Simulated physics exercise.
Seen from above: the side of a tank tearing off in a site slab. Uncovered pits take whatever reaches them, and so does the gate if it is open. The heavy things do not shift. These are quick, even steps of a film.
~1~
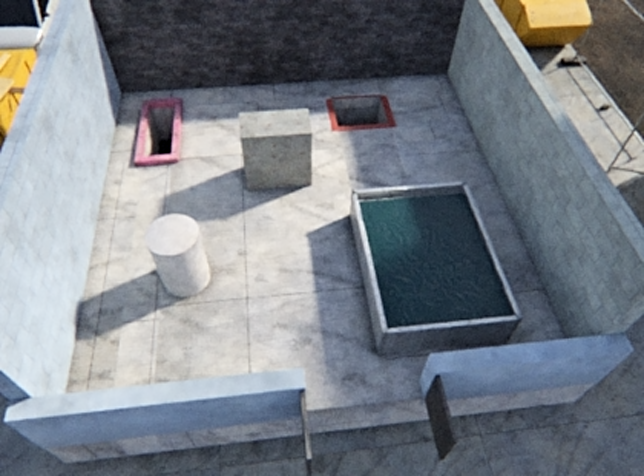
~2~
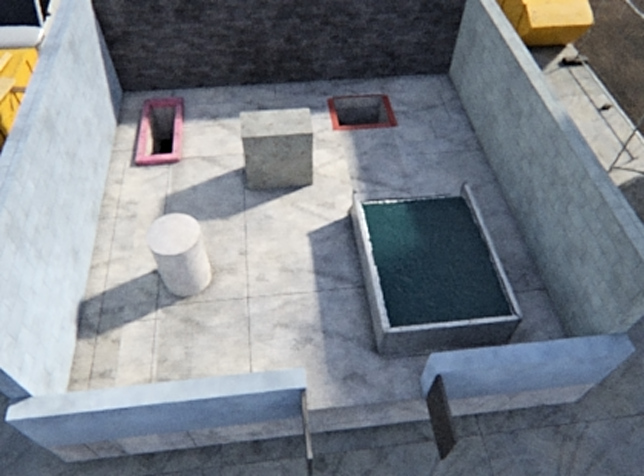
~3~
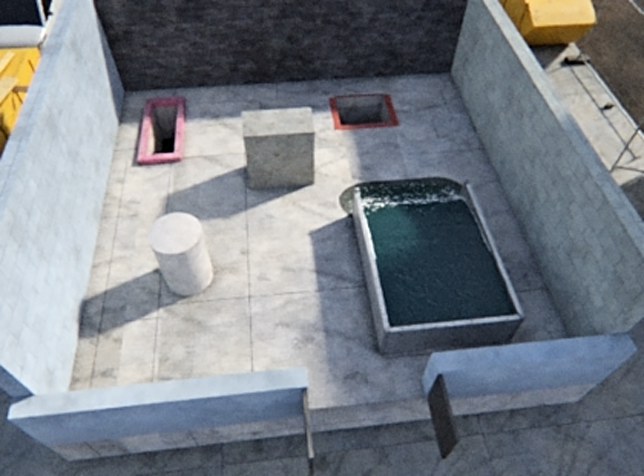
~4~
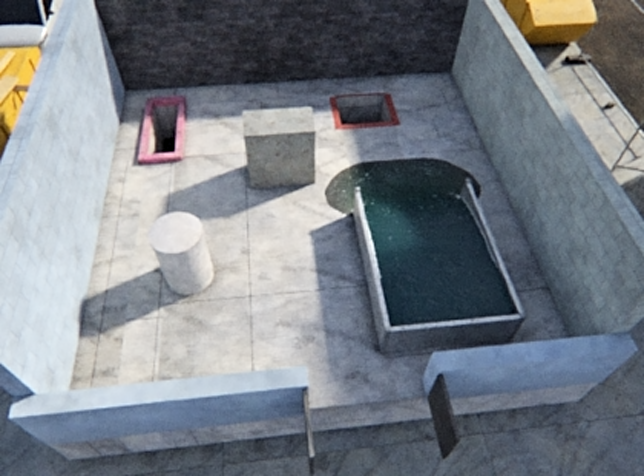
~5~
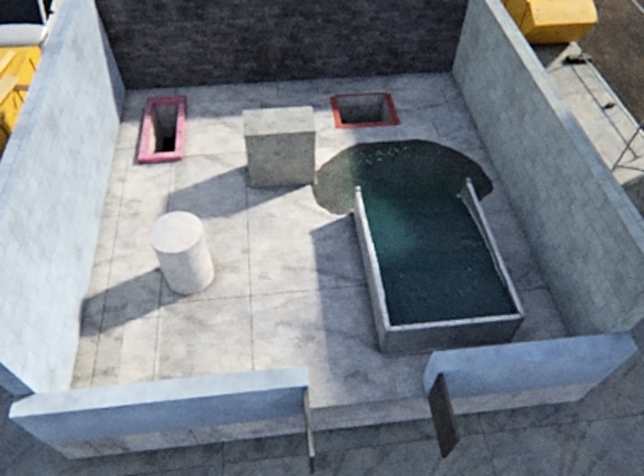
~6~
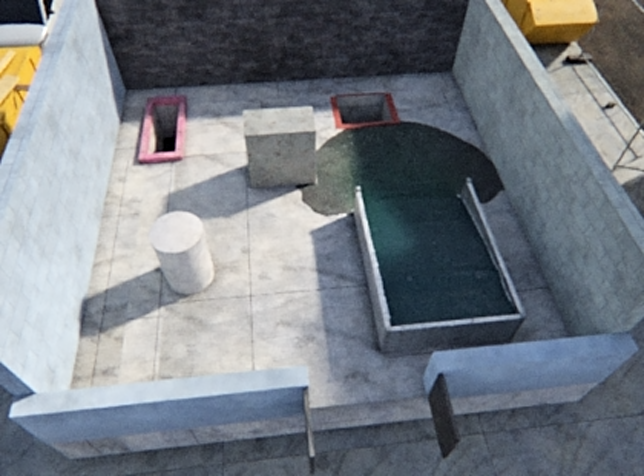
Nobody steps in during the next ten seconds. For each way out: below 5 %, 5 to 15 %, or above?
The gate takes less than 5 %; the red pit takes more than 15 %; the pink pit takes less than 5 %.
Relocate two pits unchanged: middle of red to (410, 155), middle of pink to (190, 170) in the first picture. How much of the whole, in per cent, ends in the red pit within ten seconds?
Per cent: Red 55.
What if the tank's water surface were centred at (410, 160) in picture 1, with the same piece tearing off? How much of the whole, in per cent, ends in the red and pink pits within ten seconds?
Parts in a hundred: Red 65, pink 0.
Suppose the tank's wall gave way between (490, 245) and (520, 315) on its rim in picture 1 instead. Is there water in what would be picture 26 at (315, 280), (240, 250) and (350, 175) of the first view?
As listed: Dry, dry, clear.
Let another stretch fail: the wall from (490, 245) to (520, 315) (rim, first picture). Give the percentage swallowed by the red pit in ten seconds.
Parts in a hundred: Red 20.
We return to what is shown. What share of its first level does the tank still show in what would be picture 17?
Some 44 per cent.
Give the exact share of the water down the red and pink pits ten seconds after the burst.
Roughly 46 per cent, then 0 per cent.
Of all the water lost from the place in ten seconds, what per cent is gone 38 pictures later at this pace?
Close to 80 %.
A moment on, water covers 25 % of the floor; the gate 0 %, the red pit 4 %, the pink pit 0 %.
Next, water covers 30 % of the floor; the gate 0 %, the red pit 10 %, the pink pit 0 %.
Then, water covers 40 % of the floor; the gate 0 %, the red pit 20 %, the pink pit 0 %.
Later, water covers 50 % of the floor; the gate 0 %, the red pit 38 %, the pink pit 0 %.
In the end, water covers 75 % of the floor; the gate 0 %, the red pit 46 %, the pink pit 0 %.
